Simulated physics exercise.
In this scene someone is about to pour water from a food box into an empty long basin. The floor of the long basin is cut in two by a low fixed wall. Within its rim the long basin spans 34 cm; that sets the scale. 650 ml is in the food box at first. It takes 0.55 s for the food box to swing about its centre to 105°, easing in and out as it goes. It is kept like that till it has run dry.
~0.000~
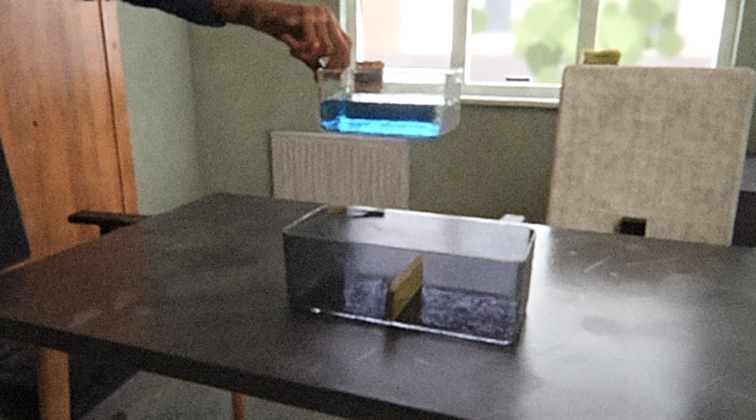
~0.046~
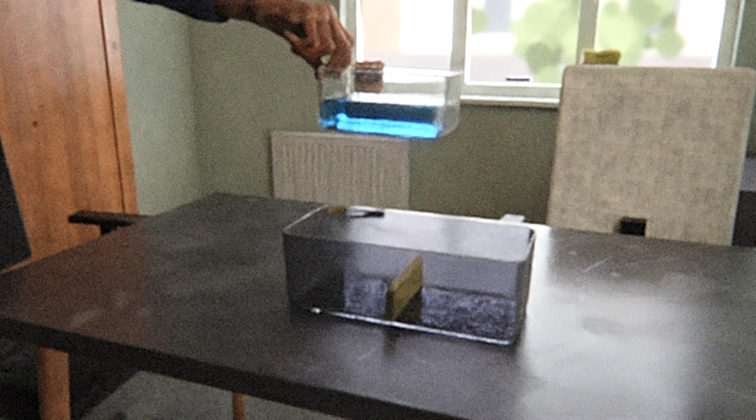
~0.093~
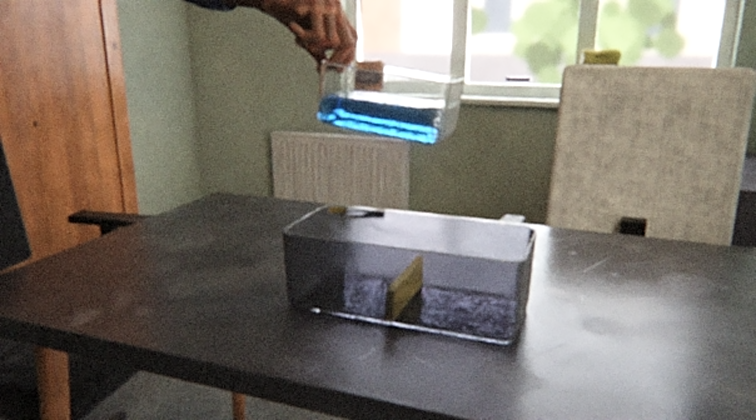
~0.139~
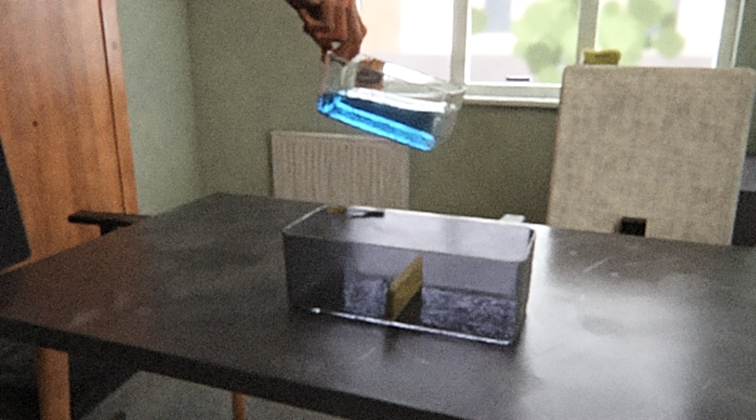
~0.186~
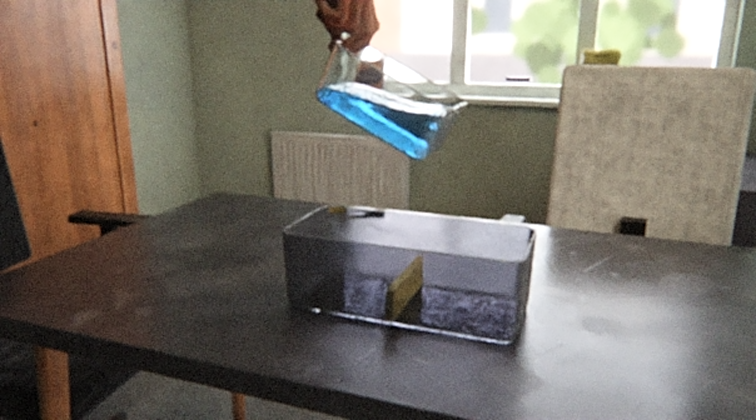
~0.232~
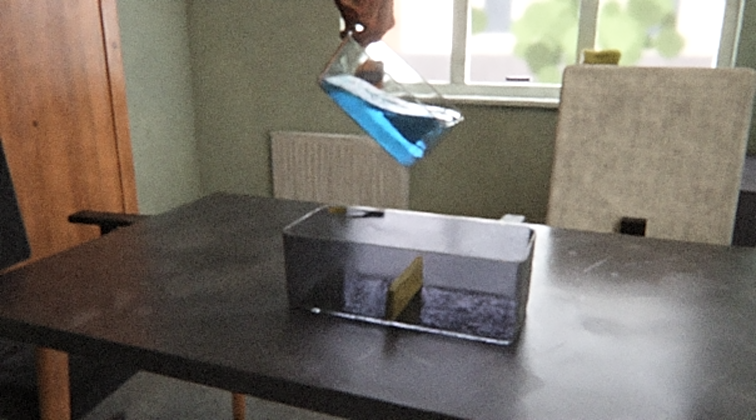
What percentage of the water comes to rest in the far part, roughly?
84 %.
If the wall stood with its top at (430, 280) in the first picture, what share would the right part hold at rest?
Around 80 %, I'd say.
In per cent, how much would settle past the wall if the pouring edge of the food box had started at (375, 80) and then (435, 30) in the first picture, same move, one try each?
I'd say 35 percent on the first go, 80 percent on the next.
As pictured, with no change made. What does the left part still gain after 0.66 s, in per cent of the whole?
Near 4 percent, give or take.
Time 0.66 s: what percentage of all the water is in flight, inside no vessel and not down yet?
Around 22 per cent of the liquid is in flight.
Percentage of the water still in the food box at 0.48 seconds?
Still held: Roughly 14 % of the total.
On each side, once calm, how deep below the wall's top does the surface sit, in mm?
Left roughly 44 mm; right roughly 24 mm.
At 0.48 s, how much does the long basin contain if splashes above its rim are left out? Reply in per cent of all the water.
Around 24 percent.
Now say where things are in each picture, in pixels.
In the first frame, tilt 0°; pouring edge (455, 73); surface from (336, 99) to (452, 103); the long basin's rim runs from (303, 219) to (531, 245); the wall's top is at (406, 273).
In the second frame, tilt 2°; pouring edge (455, 75); surface from (335, 97) to (452, 104).
In the third frame, tilt 7°; pouring edge (457, 82); surface from (335, 95) to (452, 106).
In the fourth frame, tilt 16°; pouring edge (459, 93); surface from (335, 91) to (452, 109).
In the fifth frame, tilt 27°; pouring edge (458, 107); surface from (333, 85) to (453, 113).
In the sixth frame, tilt 40°; pouring edge (455, 123); surface from (335, 78) to (456, 117).
By 0.48 s the tilt is 100° and 14 per cent is still to pour, 0 is left of the wall and 25 right of it.
By 0.66 s the tilt is 105° and 3 per cent is still to pour, 5 is left of the wall and 70 right of it.
By 0.85 s the tilt is 105° and 1 per cent is still to pour, 7 is left of the wall and 80 right of it.
By 1.05 s the tilt is 105° and 0 per cent is still to pour, 9 is left of the wall and 83 right of it.
At rest 9 per cent lies left of the wall, 84 right of it and 7 outside.
